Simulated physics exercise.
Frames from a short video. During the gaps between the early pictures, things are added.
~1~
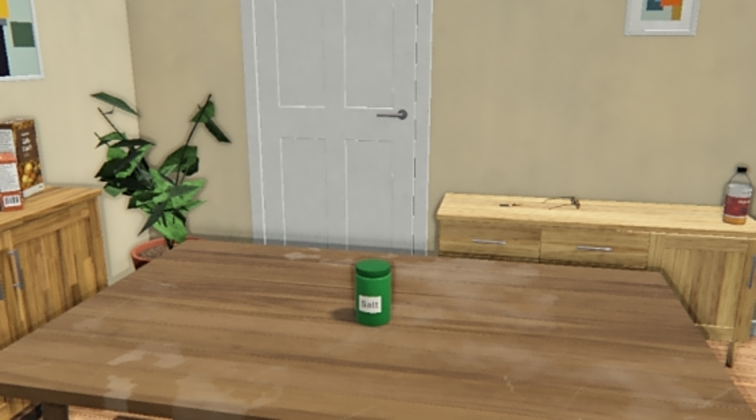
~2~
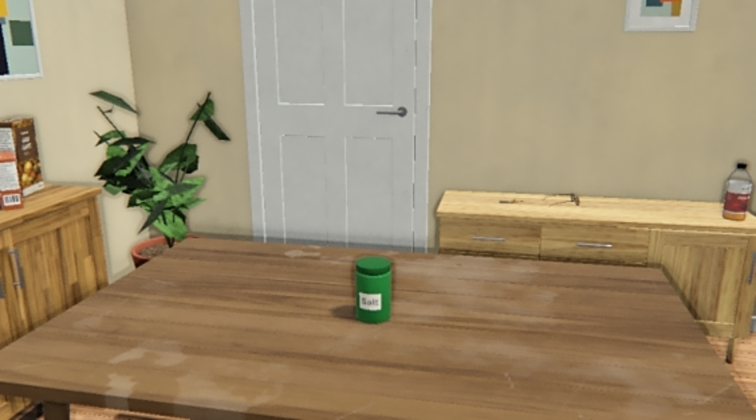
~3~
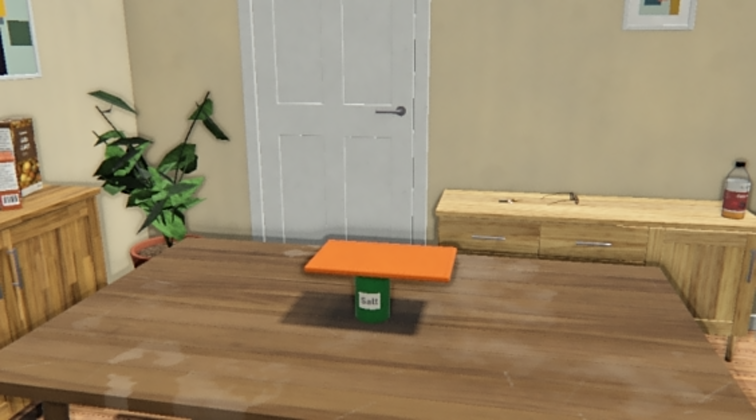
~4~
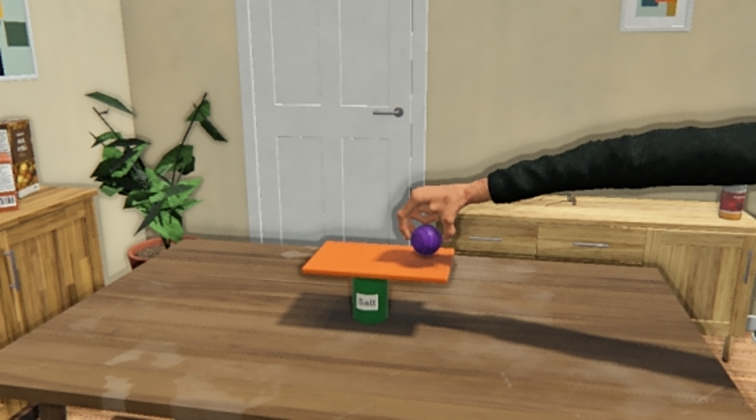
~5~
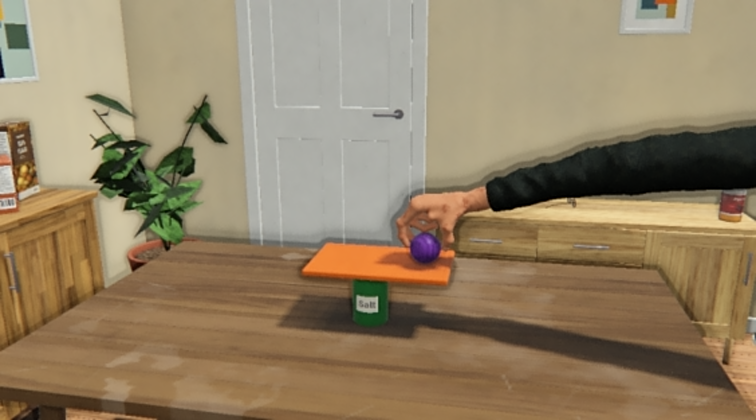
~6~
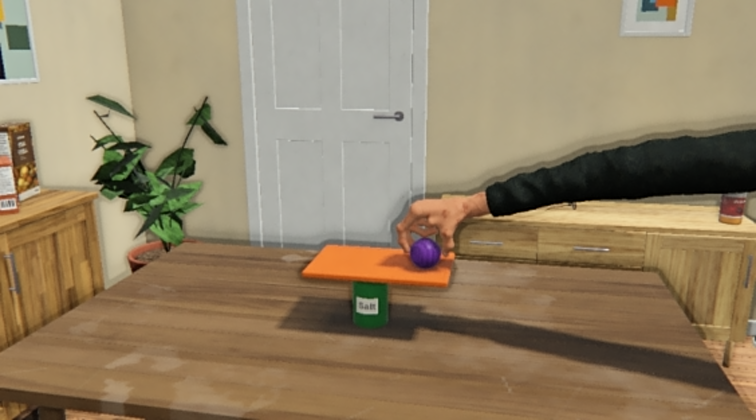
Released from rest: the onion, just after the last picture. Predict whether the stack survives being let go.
Prediction: It falls over.
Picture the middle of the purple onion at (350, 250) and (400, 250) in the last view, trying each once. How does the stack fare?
Result of try one is that it stays stable, and of try two that it tips over.
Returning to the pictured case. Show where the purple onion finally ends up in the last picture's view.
End position in the final view: Approximately (456, 319).
Then, 0.40 s past the last view, purple onion now fallen; orange lid rocked 68° from its first pose.
Then, 0.50 s past the last view, orange lid rocked 66° from its first pose.
Finally, fallen, purple onion; down or leaning hard in the stack, orange lid; green jar still in place. Final places as the last picture's camera would see them, purple onion near (455, 319). The stack comes apart.
